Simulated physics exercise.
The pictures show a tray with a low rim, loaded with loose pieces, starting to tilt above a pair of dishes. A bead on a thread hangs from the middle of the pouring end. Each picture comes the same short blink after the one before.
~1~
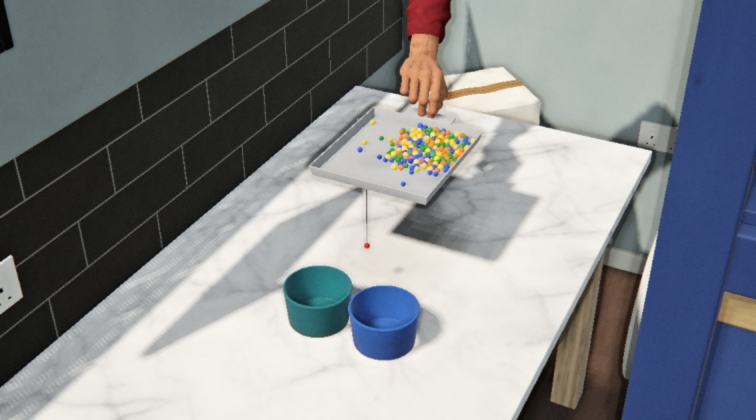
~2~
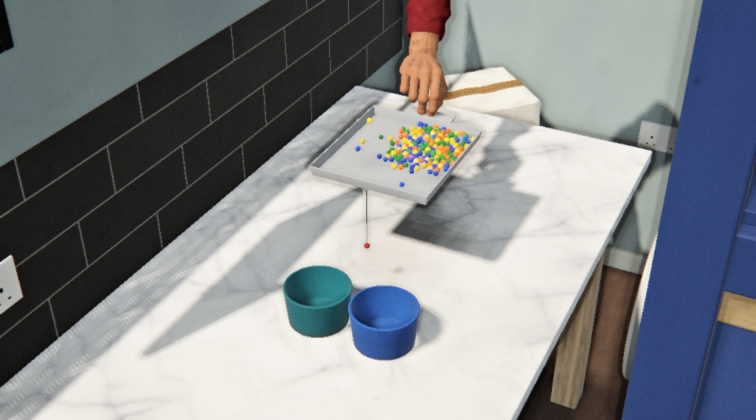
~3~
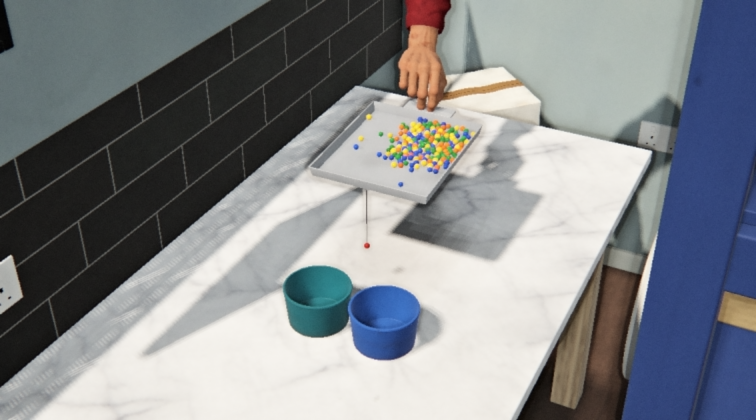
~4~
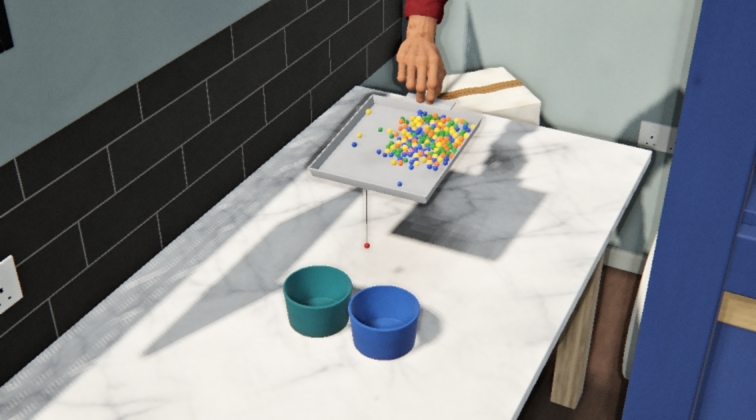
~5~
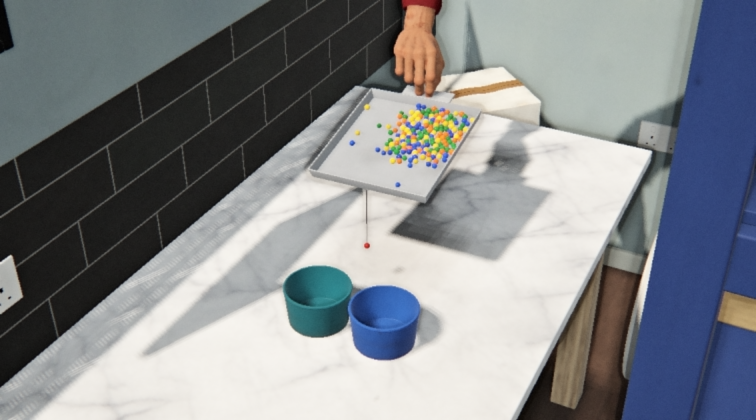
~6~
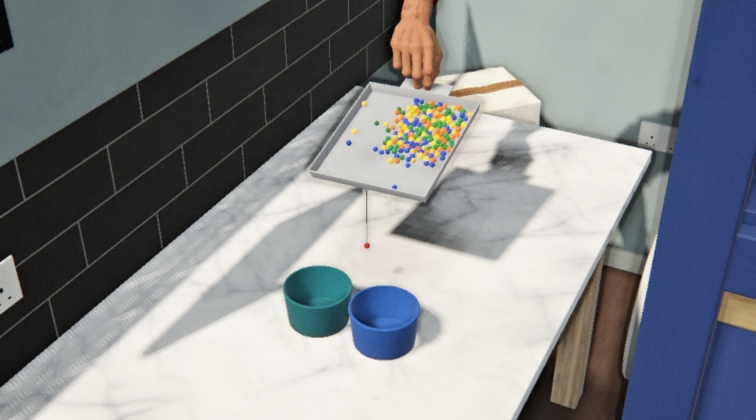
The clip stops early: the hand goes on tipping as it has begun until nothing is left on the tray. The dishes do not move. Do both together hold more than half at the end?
Together they catch under half.
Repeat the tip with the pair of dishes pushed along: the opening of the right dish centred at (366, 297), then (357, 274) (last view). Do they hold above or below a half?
First less than half, then most of it.
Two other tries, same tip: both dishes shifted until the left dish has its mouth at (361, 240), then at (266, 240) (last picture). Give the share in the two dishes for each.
Near 0 % and 70 %.
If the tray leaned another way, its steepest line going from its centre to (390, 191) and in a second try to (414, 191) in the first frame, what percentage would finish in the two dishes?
First some 0, then 0 per cent.
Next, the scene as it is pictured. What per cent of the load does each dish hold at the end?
The left dish has 0 per cent, the right dish has 0.
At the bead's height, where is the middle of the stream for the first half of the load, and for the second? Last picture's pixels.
Around (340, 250) and then (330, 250).
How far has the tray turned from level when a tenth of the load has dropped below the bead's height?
At some 60 degrees.
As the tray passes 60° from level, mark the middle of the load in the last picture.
Around (359, 177).
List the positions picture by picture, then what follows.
In the first frame, corners of the pouring end (312, 165) and (425, 195), level; middle of the load (429, 148), round plastic beads; left dish (301, 318); right dish (369, 341); bead on its thread (367, 246).
In the second frame, corners of the pouring end (312, 166) and (425, 195), level; middle of the load (429, 147).
In the third frame, corners of the pouring end (312, 166) and (425, 195), tipped barely, lowest at the left corner; middle of the load (429, 144).
In the fourth frame, corners of the pouring end (312, 167) and (425, 195), tipped a little, lowest at the left corner; middle of the load (428, 139).
In the fifth frame, corners of the pouring end (311, 168) and (424, 194), tipped a little, lowest at the left corner; middle of the load (427, 134).
In the sixth frame, corners of the pouring end (311, 169) and (424, 194), tipped clearly, lowest at the left corner; middle of the load (425, 131), roughly two thirds on the move; left dish (301, 318); right dish (369, 341).
Just after the last frame, tray tipped steeply; the larger part on the tray; just a few in the left dish; about a tenth outside both; just a few in the air.
A moment on, tray tipped right over; about a tenth on the tray; just a few in the right dish; just a few in the left dish; roughly two thirds outside both; roughly a quarter in the air.
Further on, tray tipped past a quarter turn; just a few in the right dish; just a few in the left dish; almost all outside both.
When it is over, tray tipped past a quarter turn; just a few in the right dish; just a few in the left dish; almost all outside both.
